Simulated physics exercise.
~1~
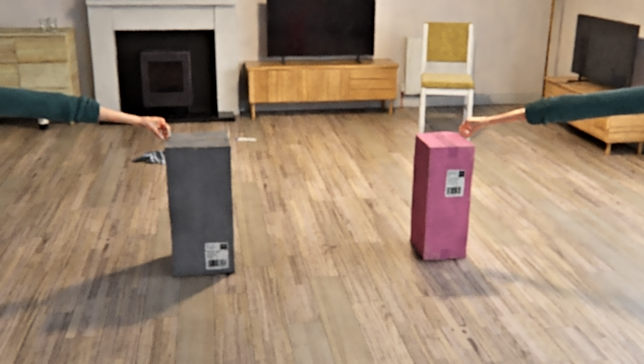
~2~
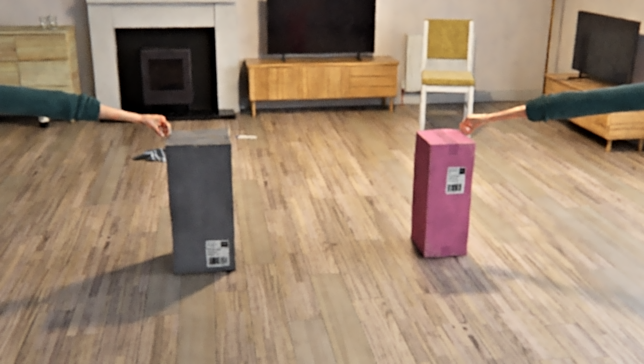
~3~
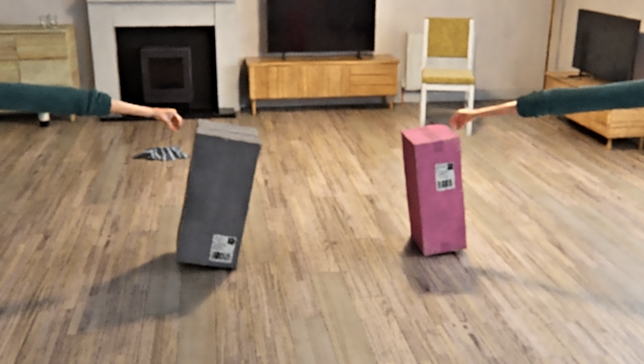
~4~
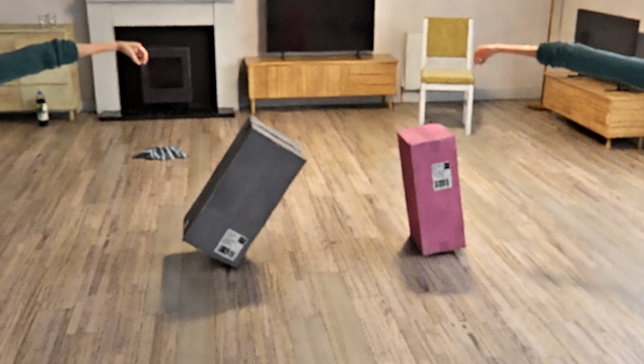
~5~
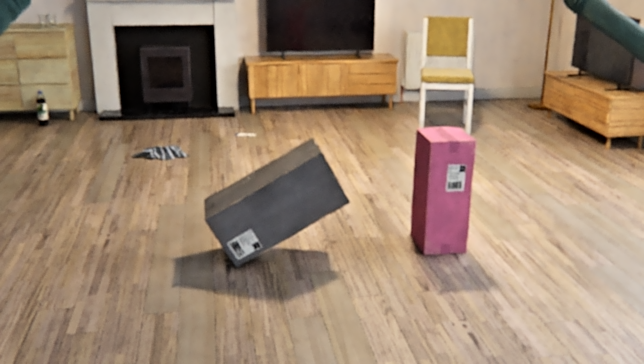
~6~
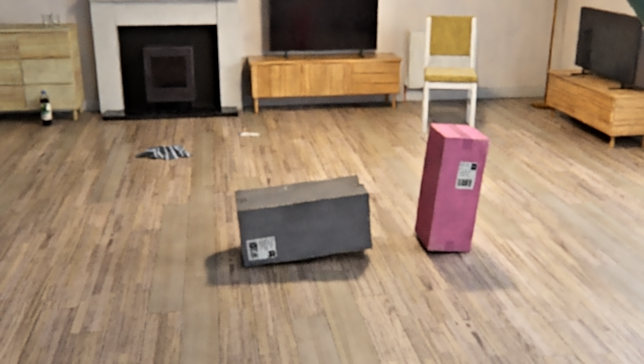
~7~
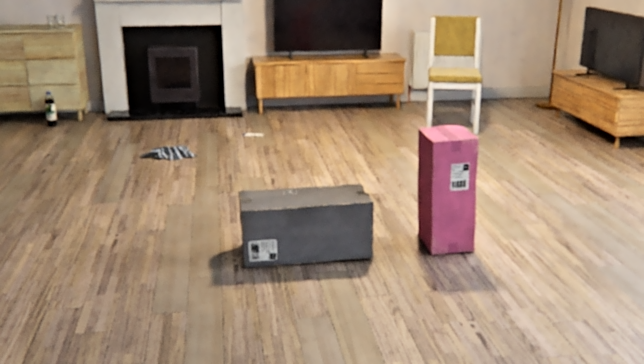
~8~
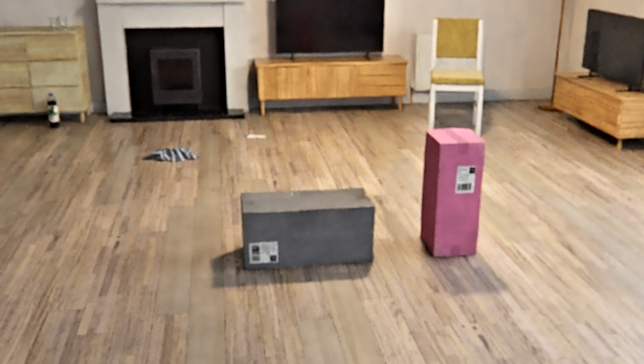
In the video, two hands push the tops of an upright grey parcel and an upright pink parcel on a wooden floor, then draw back. The grey parcel tips to the right and lands on its side, while the pink one leans left, rocks back and stays standing.
